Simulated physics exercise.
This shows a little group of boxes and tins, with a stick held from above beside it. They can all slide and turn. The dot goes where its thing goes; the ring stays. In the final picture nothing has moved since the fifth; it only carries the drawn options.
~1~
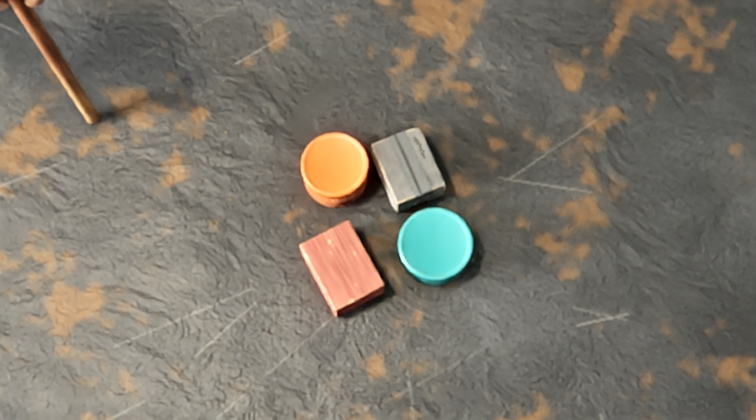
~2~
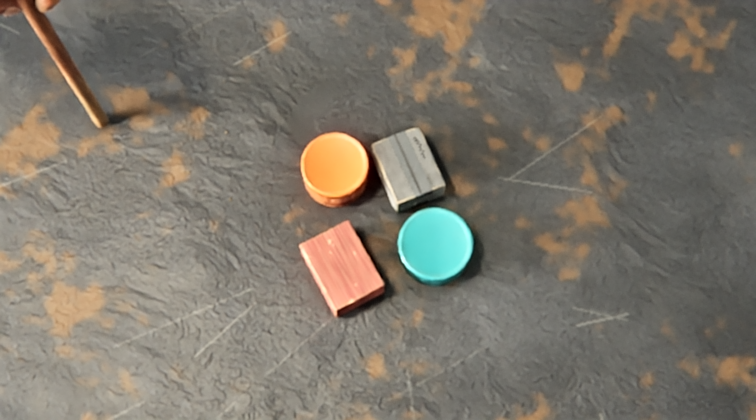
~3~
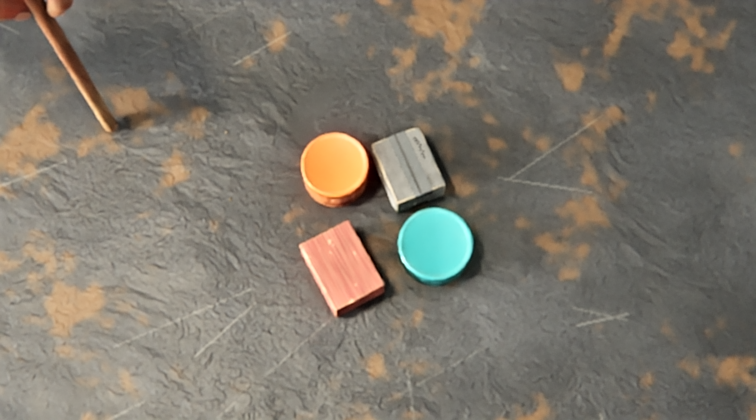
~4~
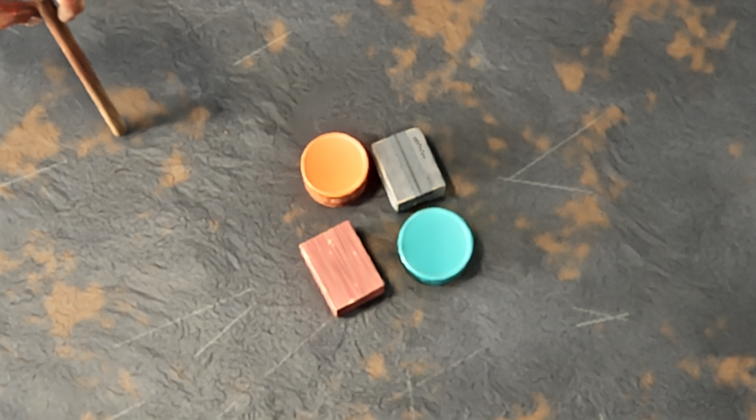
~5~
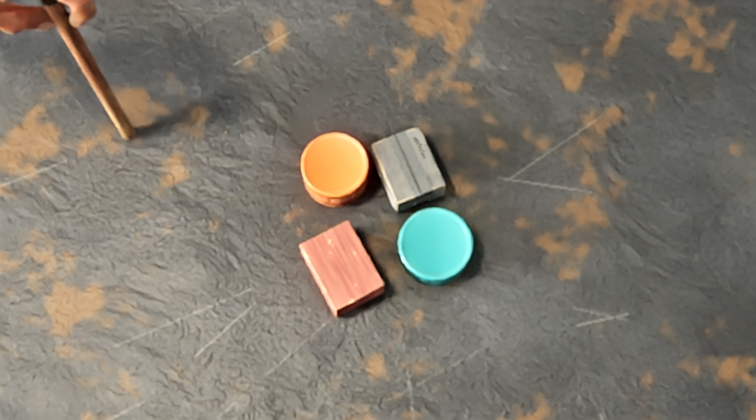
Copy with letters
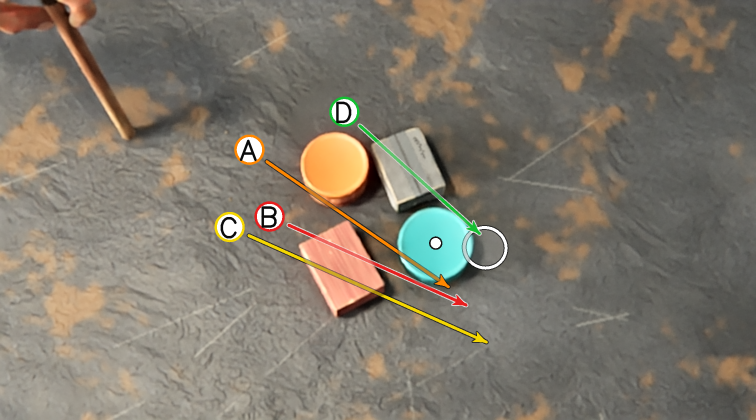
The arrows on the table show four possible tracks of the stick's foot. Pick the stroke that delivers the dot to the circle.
Take A.
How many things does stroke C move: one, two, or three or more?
It moves two.
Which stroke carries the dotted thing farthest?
D.
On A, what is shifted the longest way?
It is the turquoise tub.
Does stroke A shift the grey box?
Yes.
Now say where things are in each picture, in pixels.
In the first frame, orange jar (336, 171); red block (342, 269); turquoise tub (435, 247).
In the second frame, turquoise tub (435, 247); grey box (408, 170).
In the third frame, orange jar (336, 171); red block (342, 269).
In the fourth frame, turquoise tub (435, 247); grey box (408, 170).
In the fifth frame, orange jar (336, 171); red block (342, 269); turquoise tub (435, 247).
On the copy, A from (267, 162) to (448, 287); B from (289, 225) to (466, 305); C from (249, 236) to (486, 342); D from (360, 126) to (479, 233); the ring at (486, 248); the white dot at (436, 243).
On A. First, foot of the stick (331, 207); turquoise tub (435, 247); orange jar (359, 174); grey box (418, 165).
Then, foot of the stick (396, 252); turquoise tub (441, 249); orange jar (360, 174); grey box (419, 165).
Finally, foot of the stick (448, 287); turquoise tub (482, 256); orange jar (360, 174); the dot on the turquoise tub is in the ring.
By contrast, B leaves the dotted thing at (445, 245); C leaves the dotted thing at (475, 226); D leaves the dotted thing at (459, 339).
